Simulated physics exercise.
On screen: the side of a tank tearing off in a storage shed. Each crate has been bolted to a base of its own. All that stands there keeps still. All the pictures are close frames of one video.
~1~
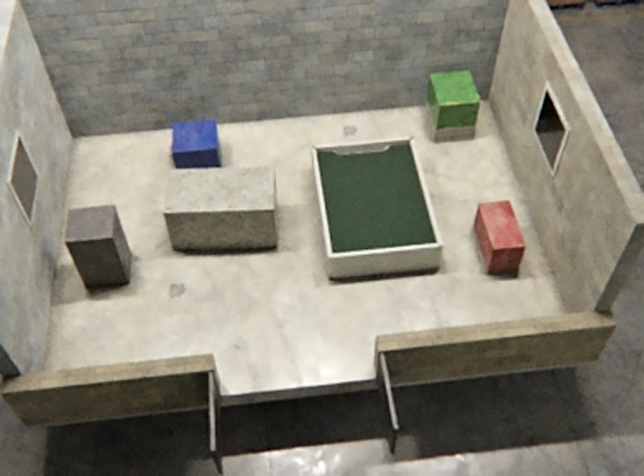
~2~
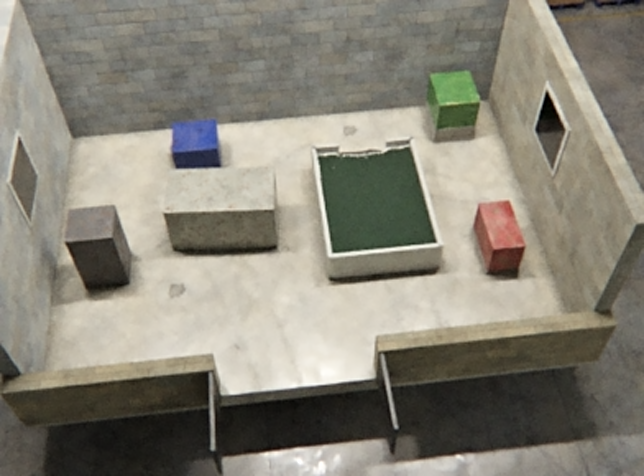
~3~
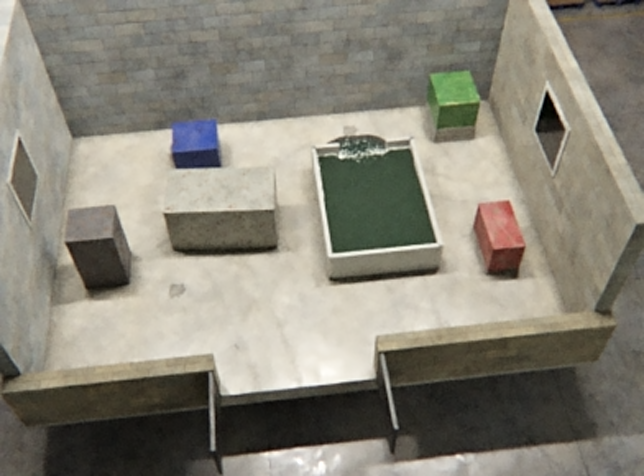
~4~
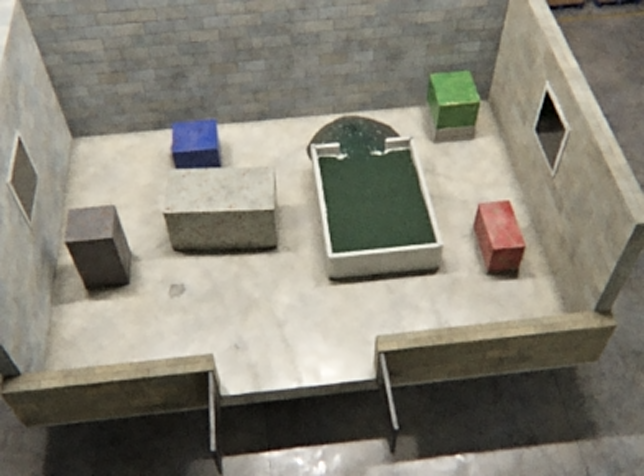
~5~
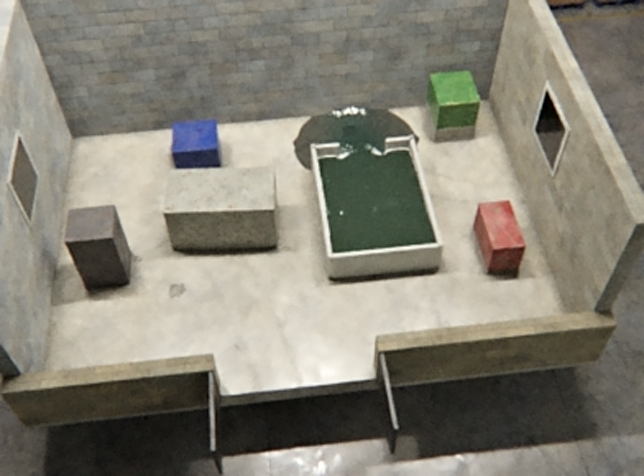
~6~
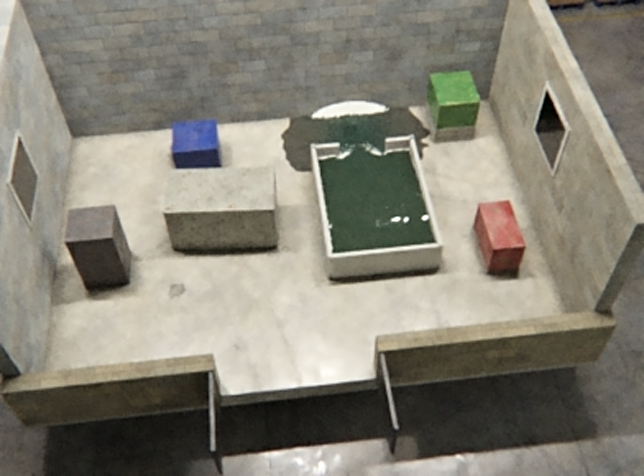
A white-walled rectangular tank of dark green liquid stands right of centre in a pale-floored, roofless storage shed with grey block walls, seen from high above the open front. A speckled grey block, a blue box and a dark box stand to the left, green and red boxes to the right. The tank's far side breaks open and liquid pours out, spreading across the floor behind it, while the camera stays still.
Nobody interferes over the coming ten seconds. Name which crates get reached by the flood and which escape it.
Result: The green crate will be missed by the water; the red crate will be caught by the water; the blue crate will be caught by the water.
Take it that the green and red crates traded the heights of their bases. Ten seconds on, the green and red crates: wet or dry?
Result - green crate: Hit; red crate: Untouched.
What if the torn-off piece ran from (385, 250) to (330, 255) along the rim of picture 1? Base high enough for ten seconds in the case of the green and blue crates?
After that, green crate stays clear, while blue crate stays clear.
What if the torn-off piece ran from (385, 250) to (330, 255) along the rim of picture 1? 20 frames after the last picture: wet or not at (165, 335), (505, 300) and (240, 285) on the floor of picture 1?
Point one: Not reached. Point two: Reached. Point three: Not reached.
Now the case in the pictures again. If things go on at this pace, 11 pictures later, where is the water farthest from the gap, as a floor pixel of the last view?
About (135, 137).
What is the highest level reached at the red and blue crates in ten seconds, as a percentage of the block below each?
170 and 270 per cent, in that order.
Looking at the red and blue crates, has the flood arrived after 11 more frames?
Red crate dry, blue crate wet.
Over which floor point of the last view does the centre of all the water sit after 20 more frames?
It is near (351, 183).
A moment on, water covers 10 % of the floor; the green crate water round its plinth, the red crate not reached, the blue crate not reached.
Next, water covers 20 % of the floor; the green crate water round its plinth, the red crate not reached, the blue crate water round its plinth.
Then, water covers 35 % of the floor; the green crate water round its plinth, the red crate water round its plinth, the blue crate water round its plinth.
Later, water covers 65 % of the floor; the green crate water round its plinth, the red crate water round its plinth, the blue crate water round its plinth.
In the end, water covers 90 % of the floor; the green crate stayed above the water, the red crate was topped, the blue crate was topped.
